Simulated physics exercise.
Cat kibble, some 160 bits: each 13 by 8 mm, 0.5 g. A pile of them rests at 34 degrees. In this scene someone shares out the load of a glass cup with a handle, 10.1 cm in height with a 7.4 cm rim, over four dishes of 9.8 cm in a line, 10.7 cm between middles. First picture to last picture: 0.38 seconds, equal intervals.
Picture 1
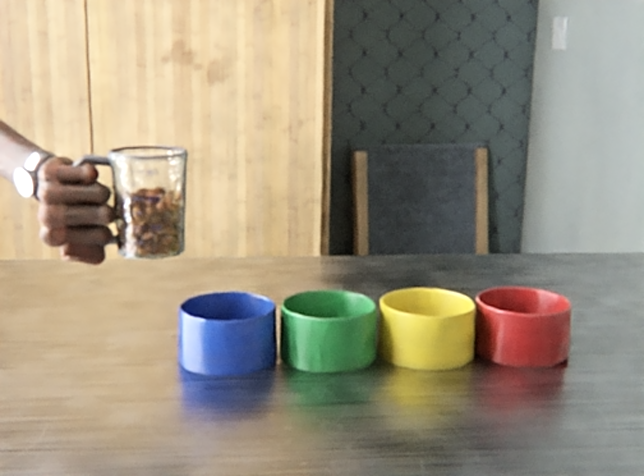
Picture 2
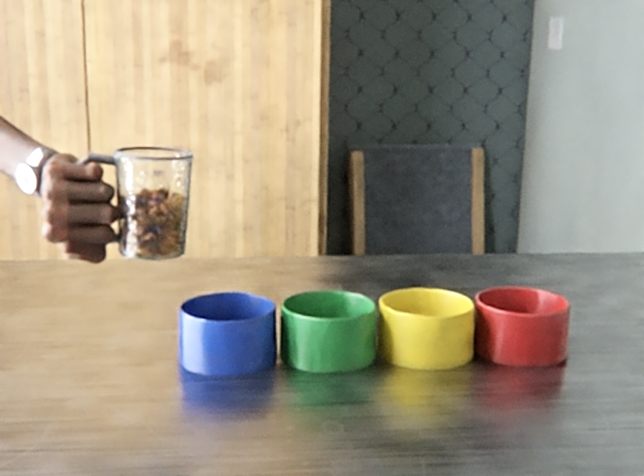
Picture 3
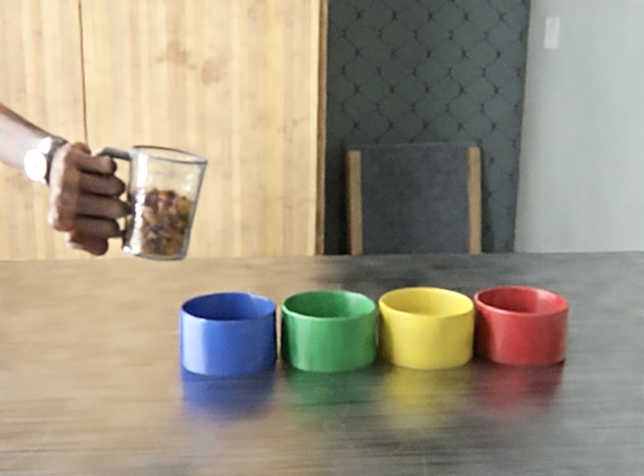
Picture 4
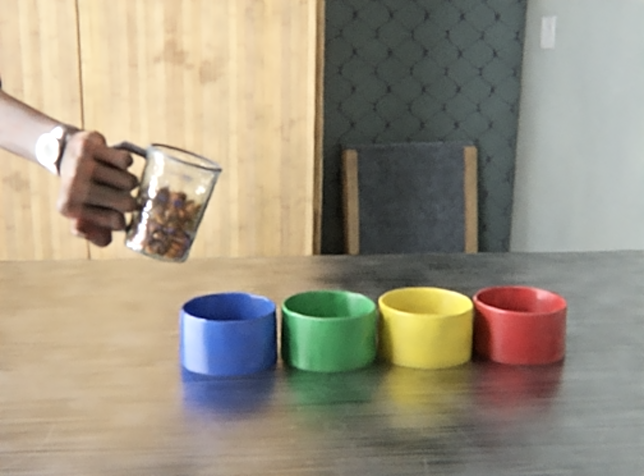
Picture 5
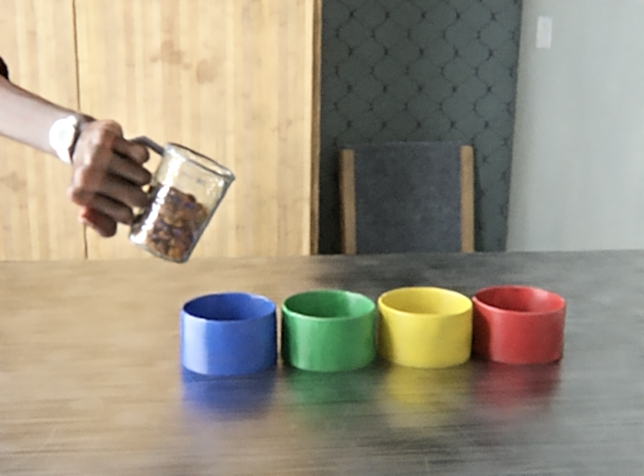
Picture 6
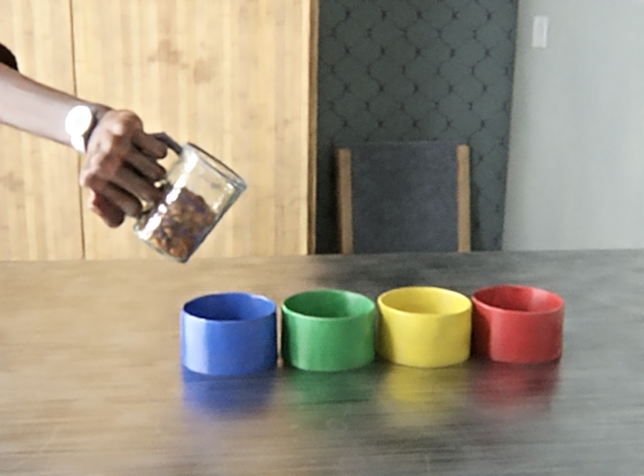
Hand holding a glass cup of small brown pieces by its handle, moving slightly right and tilting it rightward above four coloured dishes.
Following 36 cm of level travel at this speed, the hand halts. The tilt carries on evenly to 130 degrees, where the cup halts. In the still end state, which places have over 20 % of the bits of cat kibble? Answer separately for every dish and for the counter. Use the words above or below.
Red - below; blue - below; green - above; yellow - below; counter - below.
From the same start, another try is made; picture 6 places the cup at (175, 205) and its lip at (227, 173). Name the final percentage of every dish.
Final shares - red 0 %, blue 0 %, green 100 %, yellow 0 %.
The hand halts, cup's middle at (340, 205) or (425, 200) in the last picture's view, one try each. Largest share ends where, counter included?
Try 1 - green; try 2 - green.
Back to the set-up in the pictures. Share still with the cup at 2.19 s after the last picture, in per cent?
Around 0 in a hundred.
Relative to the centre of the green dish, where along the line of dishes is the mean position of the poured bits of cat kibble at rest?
Around 1 cm away, toward the right-hand end.
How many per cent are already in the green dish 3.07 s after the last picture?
By that moment it's near 95 percent.
Then, 1.31 s after the last picture, tilt 130 degrees; cup holds 0 %, green 95 %.
Then, 2.19 s after the last picture, tilt 130 degrees; cup holds 0 %, green 95 %.
Then, 3.07 s after the last picture, tilt 130 degrees; cup holds 0 %, green 95 %.
In the end, red 0 %, blue 0 %, green 95 %, yellow 0 %, counter 0 %.
